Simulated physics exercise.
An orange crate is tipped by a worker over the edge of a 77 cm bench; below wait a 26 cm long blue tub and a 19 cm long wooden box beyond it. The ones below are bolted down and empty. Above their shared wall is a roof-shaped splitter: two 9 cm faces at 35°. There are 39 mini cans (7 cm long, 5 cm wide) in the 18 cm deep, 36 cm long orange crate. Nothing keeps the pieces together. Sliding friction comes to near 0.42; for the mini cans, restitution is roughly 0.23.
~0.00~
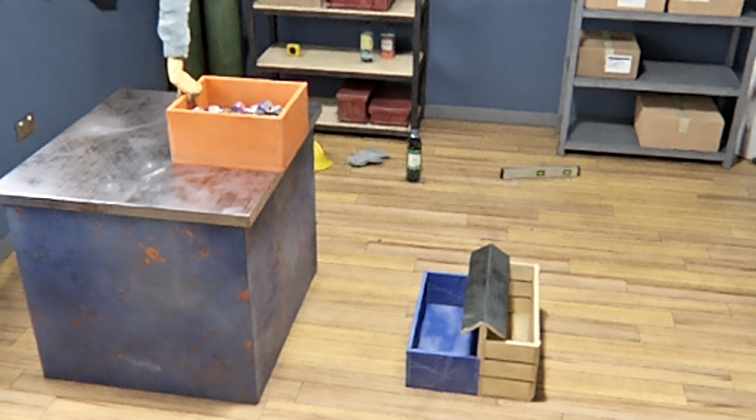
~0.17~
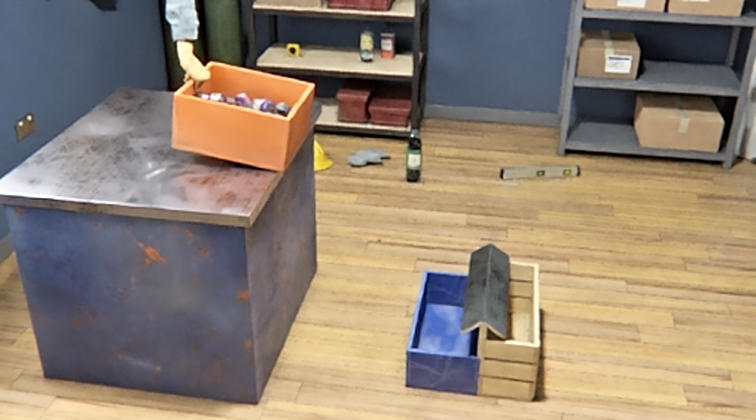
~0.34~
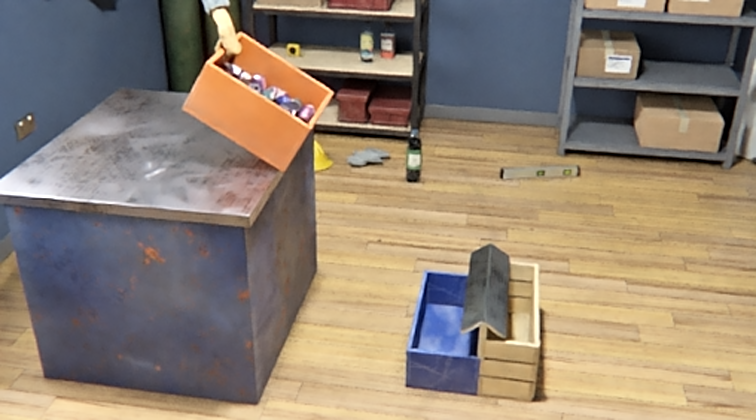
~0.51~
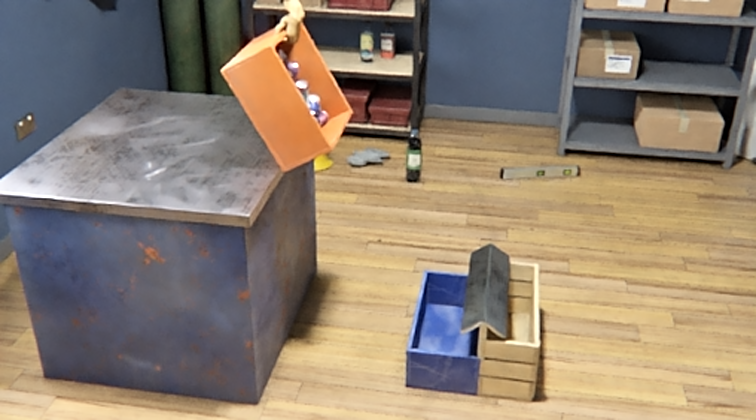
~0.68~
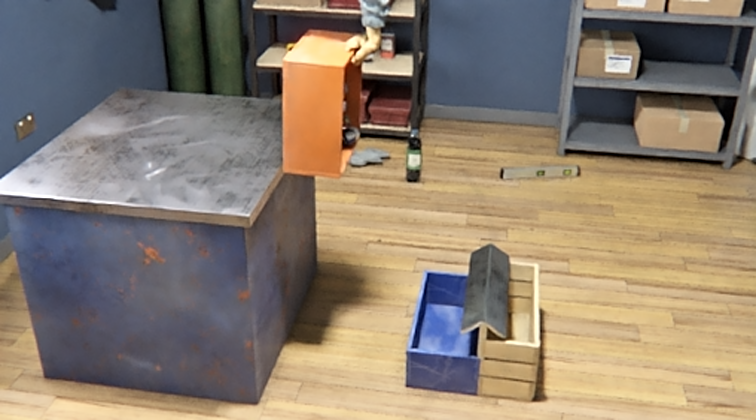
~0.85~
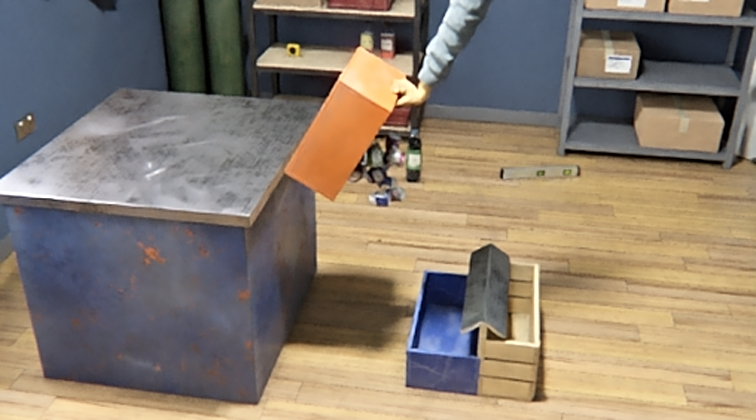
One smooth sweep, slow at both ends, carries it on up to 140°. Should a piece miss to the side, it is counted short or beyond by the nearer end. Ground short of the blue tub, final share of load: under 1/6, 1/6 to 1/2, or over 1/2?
Over 1/2.
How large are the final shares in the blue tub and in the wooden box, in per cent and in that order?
Result: Near 40 % and near 0 %.
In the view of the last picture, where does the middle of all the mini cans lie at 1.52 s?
Centre: Approx. (405, 335).
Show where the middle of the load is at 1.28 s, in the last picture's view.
(402, 333).
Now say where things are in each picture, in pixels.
In the first frame (we follow the rim corner now nearest the camera), orange crate at (277, 118); blue tub at (477, 357); tilt 0°; nothing out yet.
The second frame shows orange crate at (286, 118); tilt 9°.
The third frame shows orange crate at (308, 126); tilt 31°.
The fourth frame shows orange crate at (331, 146); tilt 61°.
The fifth frame shows orange crate at (341, 174); tilt 92°.
The sixth frame shows orange crate at (336, 198); blue tub at (477, 357); tilt 120°; 10 out, the lowest can at (387, 183).
After 0.96 s, tilt 132°; 12 still in the orange crate and 27 in the air.
After 1.09 s, tilt 140°; 3 still in the orange crate, 8 in the blue tub and 28 in the air.
After 1.28 s, tilt 140°; 14 in the blue tub, 17 on the ground short of the blue tub and 8 in the air.
When it is over (at 1.52 s), 15 in the blue tub and 24 on the ground short of the blue tub. Asked share, 24 of 39, 62 per cent.
